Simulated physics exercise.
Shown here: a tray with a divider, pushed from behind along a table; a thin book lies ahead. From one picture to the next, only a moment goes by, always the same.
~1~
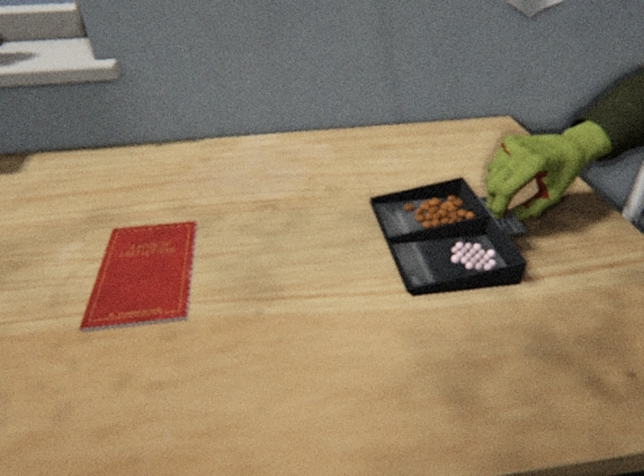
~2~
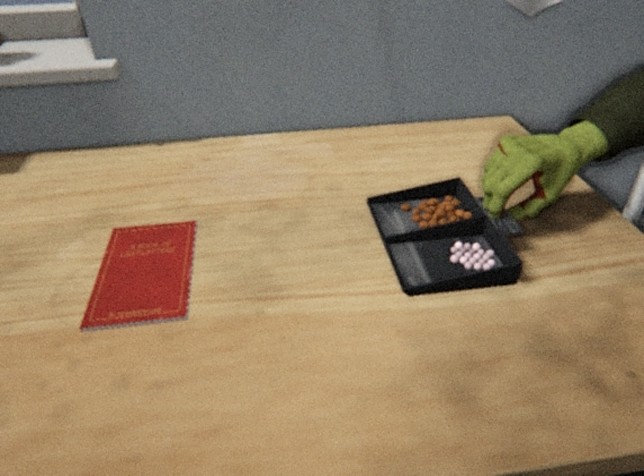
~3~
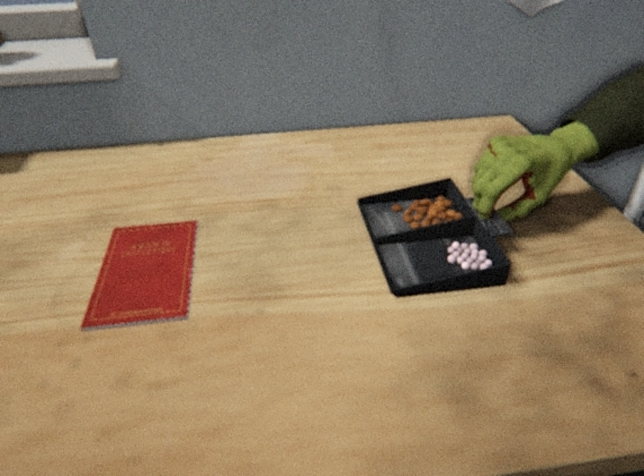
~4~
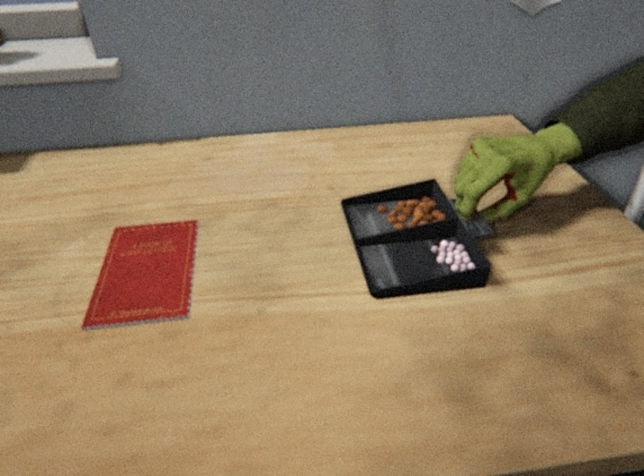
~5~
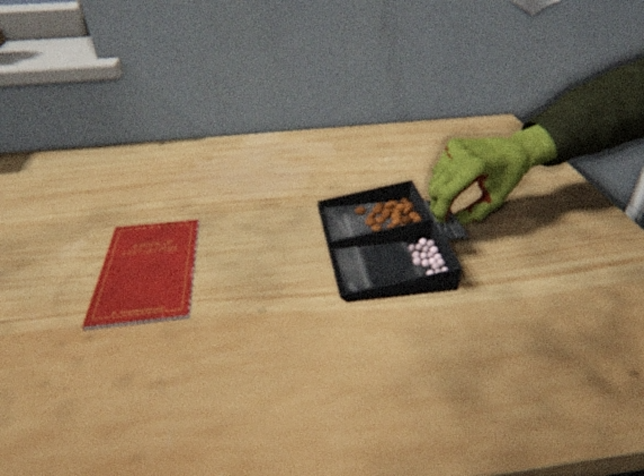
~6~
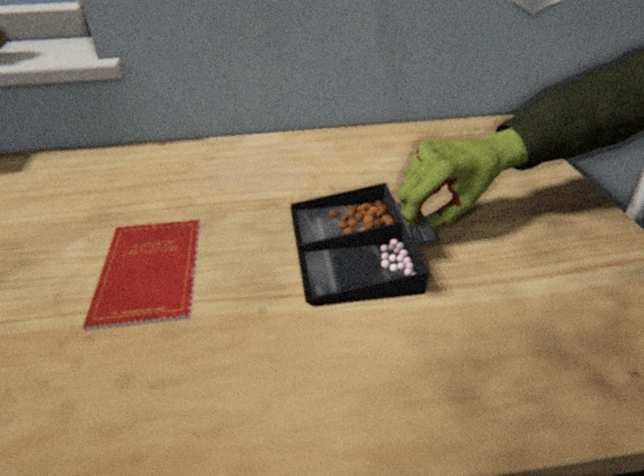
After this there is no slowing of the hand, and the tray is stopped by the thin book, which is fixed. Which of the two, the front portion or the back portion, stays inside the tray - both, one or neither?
As it turns out, the front portion loses some, the back portion stays inside.
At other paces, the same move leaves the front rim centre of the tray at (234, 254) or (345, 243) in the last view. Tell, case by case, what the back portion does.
At first it spills some, and after that it stays put inside.
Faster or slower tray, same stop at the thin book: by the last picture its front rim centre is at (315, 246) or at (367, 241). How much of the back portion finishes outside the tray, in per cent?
First run: Near 0 %; second run: Near 0 %.
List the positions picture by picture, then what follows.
Front rim (386, 240), at rest; thin book (140, 293); front portion (478, 257), a few sugar pearls; back portion (443, 214), some bits of cat kibble, in the first frame.
Front rim (383, 240), hardly any of the way covered; back portion (440, 214), in the second frame.
Front rim (372, 241), about a tenth of the way covered; front portion (465, 256), in the third frame.
Front rim (354, 243), roughly a quarter of the way covered; back portion (419, 215), in the fourth frame.
Front rim (328, 245), roughly a third of the way covered; front portion (433, 261), in the fifth frame.
Front rim (297, 248), roughly half of the way covered; thin book (143, 292); front portion (407, 261); back portion (369, 220), in the sixth frame.
Then, 0.09 s later than the last frame, tray still sliding, front rim near (247, 253); front portion all inside; back portion all inside.
Then, 0.28 s later than the last frame, tray stopped at the thin book; front portion all inside, moved towards the front rim; back portion all inside, moved towards the front rim.
Then, 0.49 s later than the last frame, tray stopped at the thin book; front portion roughly half out of the tray; back portion all inside, moved towards the front rim.
When it is over, tray stopped at the thin book; front portion roughly half out of the tray; back portion all inside, moved towards the front rim.
